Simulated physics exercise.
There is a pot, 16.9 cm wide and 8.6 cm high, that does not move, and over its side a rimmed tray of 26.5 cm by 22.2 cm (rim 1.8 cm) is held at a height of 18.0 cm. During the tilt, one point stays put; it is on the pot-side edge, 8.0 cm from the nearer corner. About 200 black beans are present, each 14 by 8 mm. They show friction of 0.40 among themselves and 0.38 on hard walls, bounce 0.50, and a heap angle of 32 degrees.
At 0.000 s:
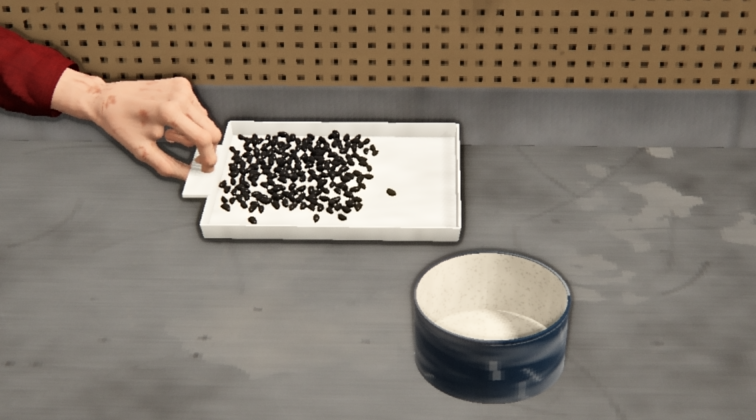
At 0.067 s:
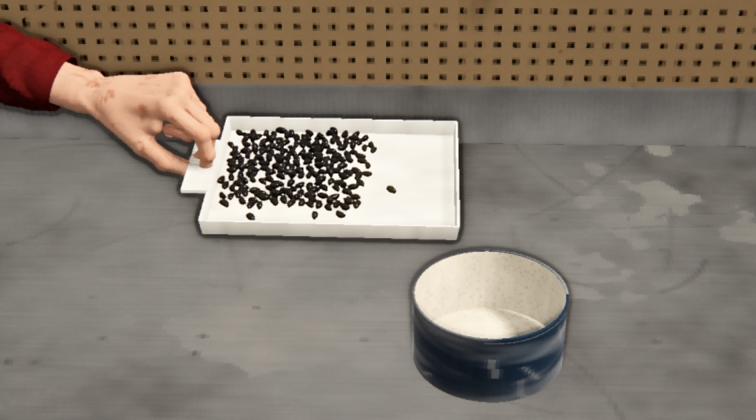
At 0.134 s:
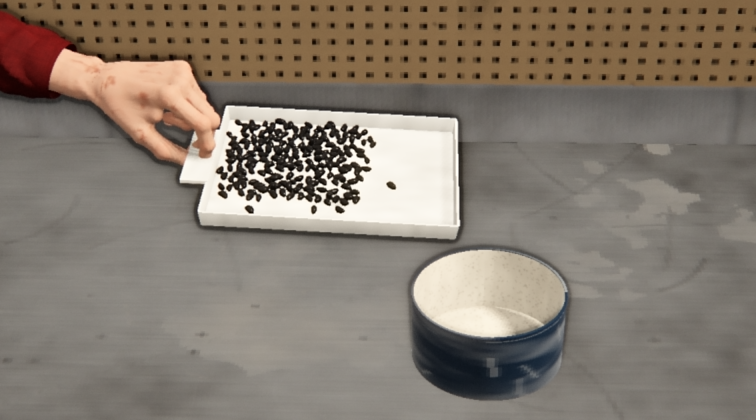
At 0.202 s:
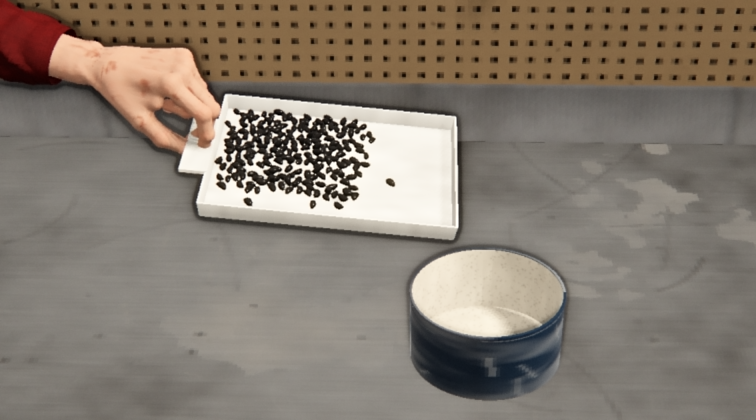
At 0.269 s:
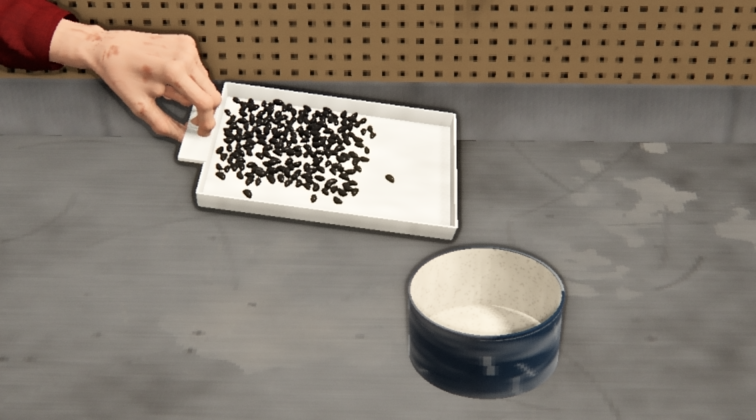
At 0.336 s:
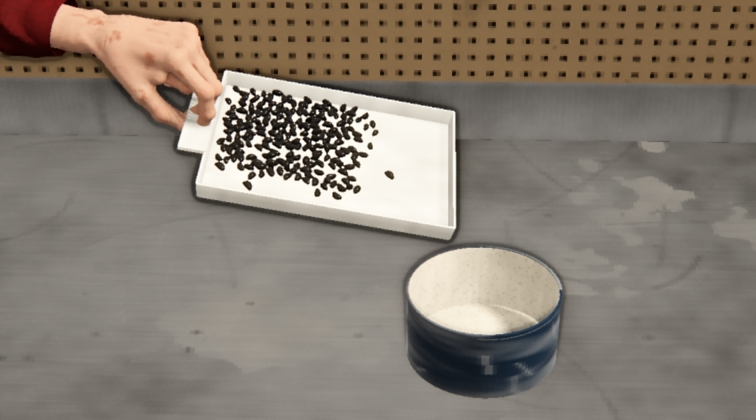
White tray of small black beans tilting gently down to the right as a red-sleeved hand raises its handle end beside a blue pot.
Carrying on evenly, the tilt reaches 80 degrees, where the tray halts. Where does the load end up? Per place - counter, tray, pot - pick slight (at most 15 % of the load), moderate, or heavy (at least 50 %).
Counter - slight; tray - moderate; pot - heavy.
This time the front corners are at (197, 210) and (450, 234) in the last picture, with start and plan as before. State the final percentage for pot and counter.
In the pot: 50 per cent; on the counter: 40 per cent.
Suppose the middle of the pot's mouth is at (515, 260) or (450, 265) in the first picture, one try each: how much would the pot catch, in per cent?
Spot one: Some 40 per cent; spot two: Some 45 per cent.
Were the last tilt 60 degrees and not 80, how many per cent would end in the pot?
Share in the pot: Around 10 %.
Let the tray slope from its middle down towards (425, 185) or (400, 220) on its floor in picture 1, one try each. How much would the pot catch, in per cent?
First try: Around 25 percent; second try: Around 85 percent.
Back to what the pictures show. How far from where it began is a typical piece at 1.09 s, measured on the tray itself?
I'd say close to 17 centimetres.
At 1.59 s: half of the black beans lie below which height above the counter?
Roughly 20 centimetres.
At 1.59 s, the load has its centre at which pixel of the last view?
At that time the load is centred around (449, 187).
After 1.09 s, tilt 44 degrees; the tray holds 95 %, the pot 0 %.
After 1.59 s, tilt 65 degrees; the tray holds 85 %, the pot 15 %.
Then, at 2.16 s, tilt 80 degrees; the tray holds 45 %, the pot 45 %.
In the end, at 3.4 s, counter 5 %, tray 25 %, pot 70 %.
